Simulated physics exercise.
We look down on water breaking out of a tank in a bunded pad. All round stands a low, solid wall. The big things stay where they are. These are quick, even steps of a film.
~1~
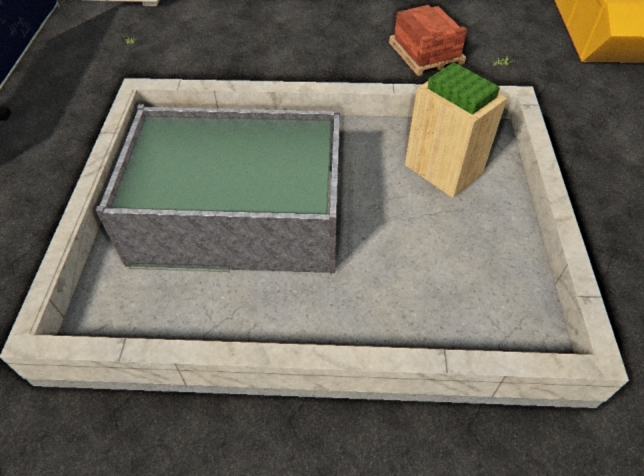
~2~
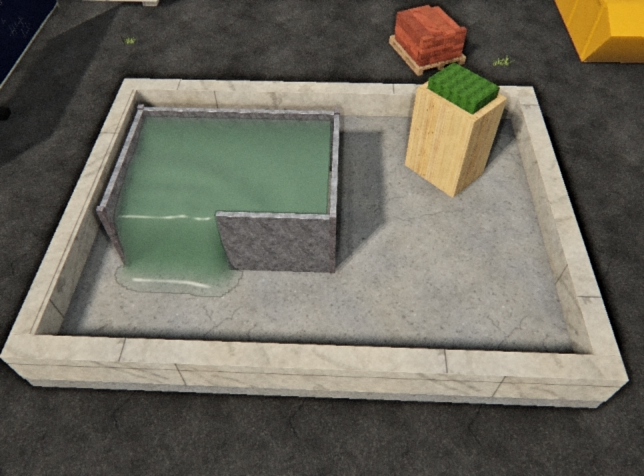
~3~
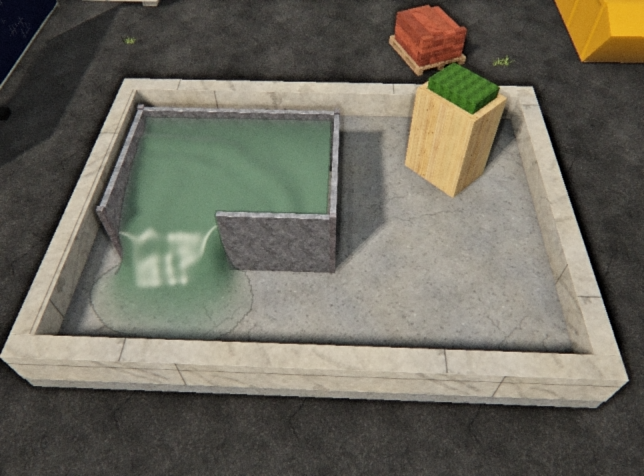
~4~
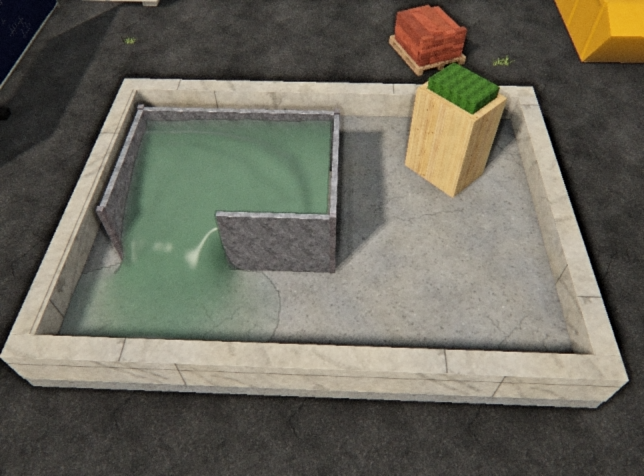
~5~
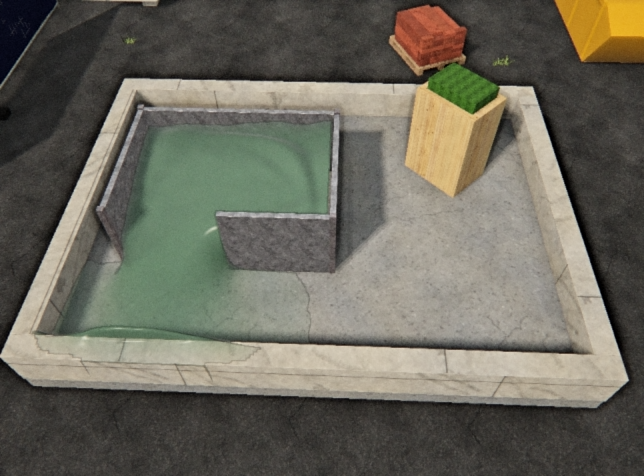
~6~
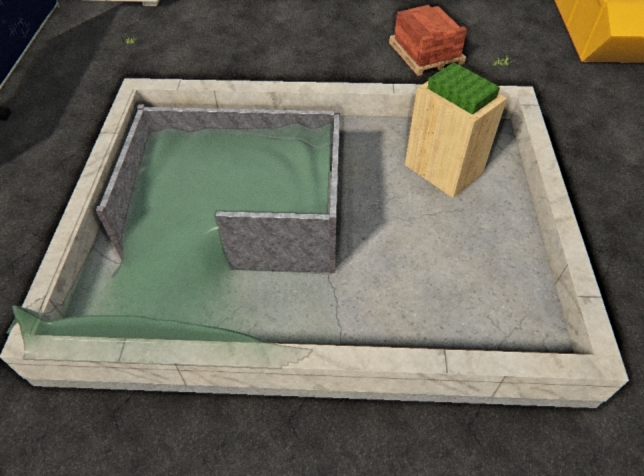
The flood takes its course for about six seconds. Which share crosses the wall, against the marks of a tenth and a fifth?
Over the wall goes between a tenth and a fifth.
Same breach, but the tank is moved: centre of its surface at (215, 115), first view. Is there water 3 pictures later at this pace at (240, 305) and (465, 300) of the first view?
As listed: Covered, clear.
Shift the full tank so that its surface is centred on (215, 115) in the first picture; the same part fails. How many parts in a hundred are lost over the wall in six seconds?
Close to 8 %.
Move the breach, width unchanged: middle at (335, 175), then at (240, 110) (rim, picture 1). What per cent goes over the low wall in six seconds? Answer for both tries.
Roughly 4 per cent, then 8 per cent.
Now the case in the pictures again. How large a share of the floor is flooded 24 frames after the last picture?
Close to 95 %.
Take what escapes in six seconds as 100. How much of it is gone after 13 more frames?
I make it 95 per cent.
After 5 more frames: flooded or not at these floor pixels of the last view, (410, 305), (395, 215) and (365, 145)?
In turn: Wet, free of water, no water.
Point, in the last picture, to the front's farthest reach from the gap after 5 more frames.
At about (559, 370).
A moment on, water covers 20 % of the floor; the low wall has let 1 % over.
Next, water covers 30 % of the floor; the low wall has let 6 % over.
Then, water covers 55 % of the floor; the low wall has let 13 % over.
Later, water covers 80 % of the floor; the low wall has let 14 % over.
In the end, water covers 85 % of the floor; the low wall has let 14 % over.
